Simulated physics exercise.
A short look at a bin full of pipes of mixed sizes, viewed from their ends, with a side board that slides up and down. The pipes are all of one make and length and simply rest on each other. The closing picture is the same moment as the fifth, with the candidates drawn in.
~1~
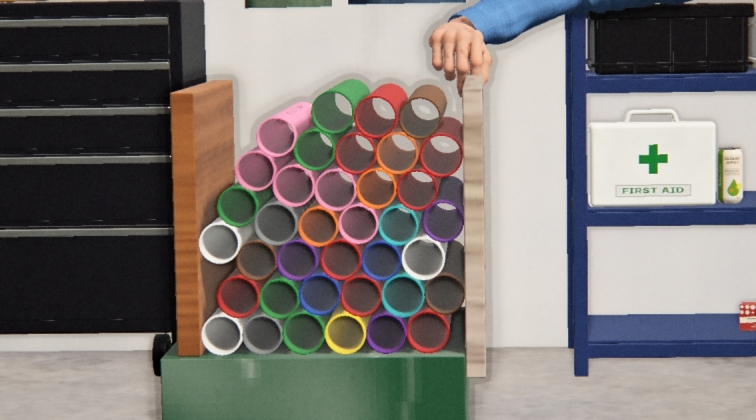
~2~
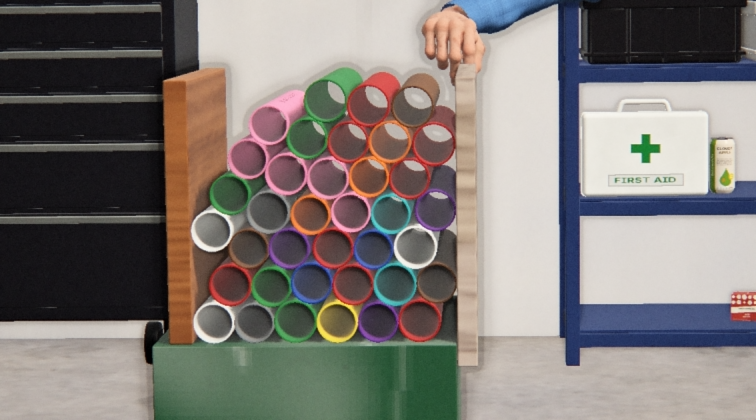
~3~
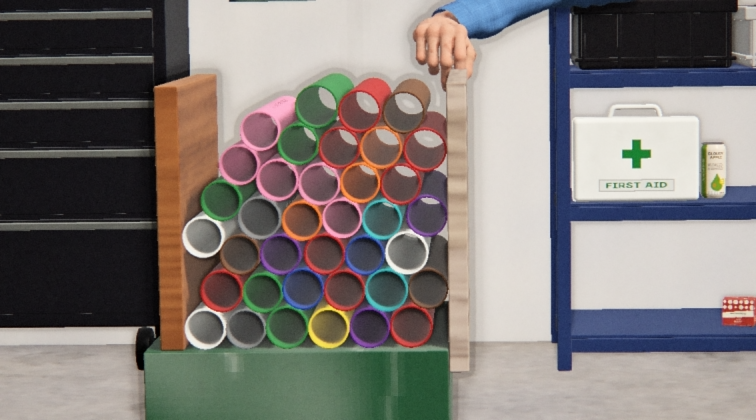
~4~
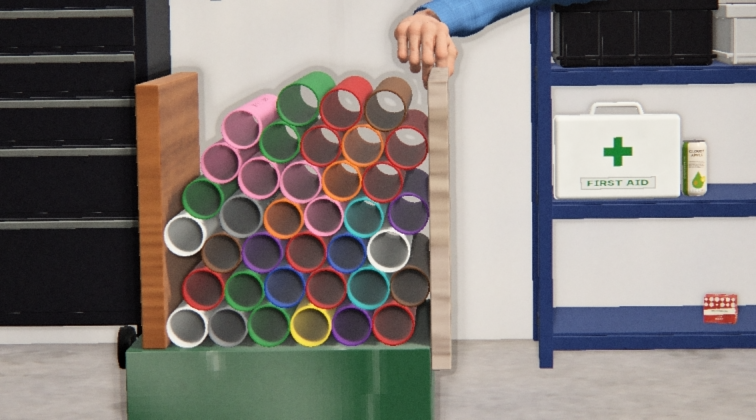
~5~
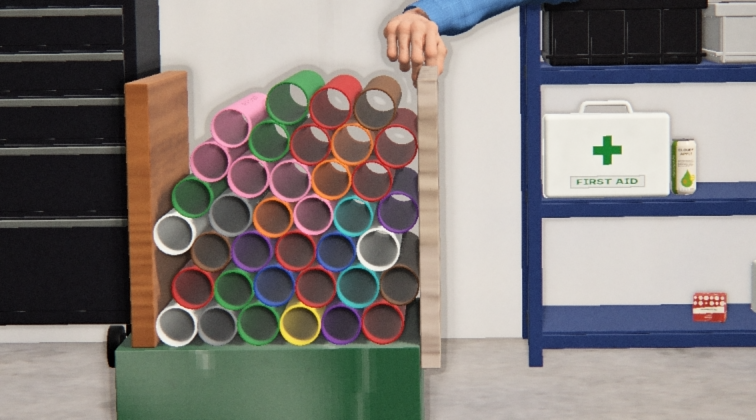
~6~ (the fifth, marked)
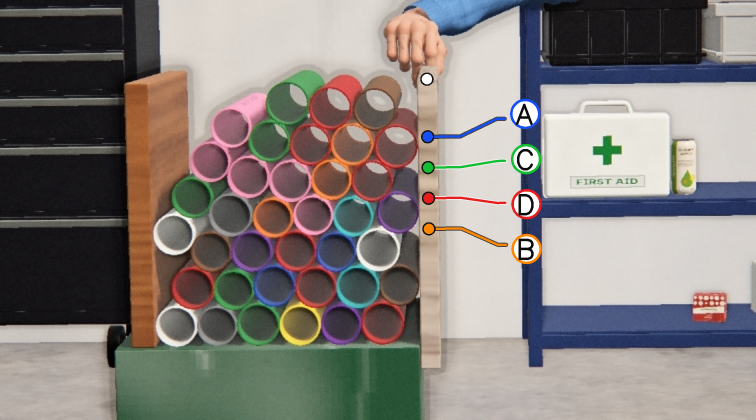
We see colourful pipes stacked end-on in a green bin between two upright boards, a hand resting on the right one. The whole scene drifts slightly left in view, while the pipes, boards and hand show no clear movement.
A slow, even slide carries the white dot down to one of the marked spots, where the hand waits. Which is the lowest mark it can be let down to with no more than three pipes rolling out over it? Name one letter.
At most to B.
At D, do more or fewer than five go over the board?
Fewer than five.
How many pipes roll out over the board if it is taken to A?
With A, none.
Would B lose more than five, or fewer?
It loses fewer than five.
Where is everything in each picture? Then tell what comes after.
The first frame shows a green pipe (333, 112); side board (475, 212).
The second frame shows a red pipe (420, 321).
The third frame shows a green pipe (263, 293); a purple pipe (280, 254).
The fourth frame shows an orange pipe (284, 219); a pink pipe (300, 183).
The fifth frame shows a red pipe (310, 145); a green pipe (287, 104); side board (430, 204).
On the marked copy, A at (428, 137); B at (429, 229); C at (428, 168); D at (428, 199); the white dot at (427, 79).
With B. Early on, top of the board (418, 146).
Further on, top of the board (419, 224).
At the end, top of the board (419, 228), two out over the board.
As for the rest, A none out over the board; C none out over the board; D two out over the board.
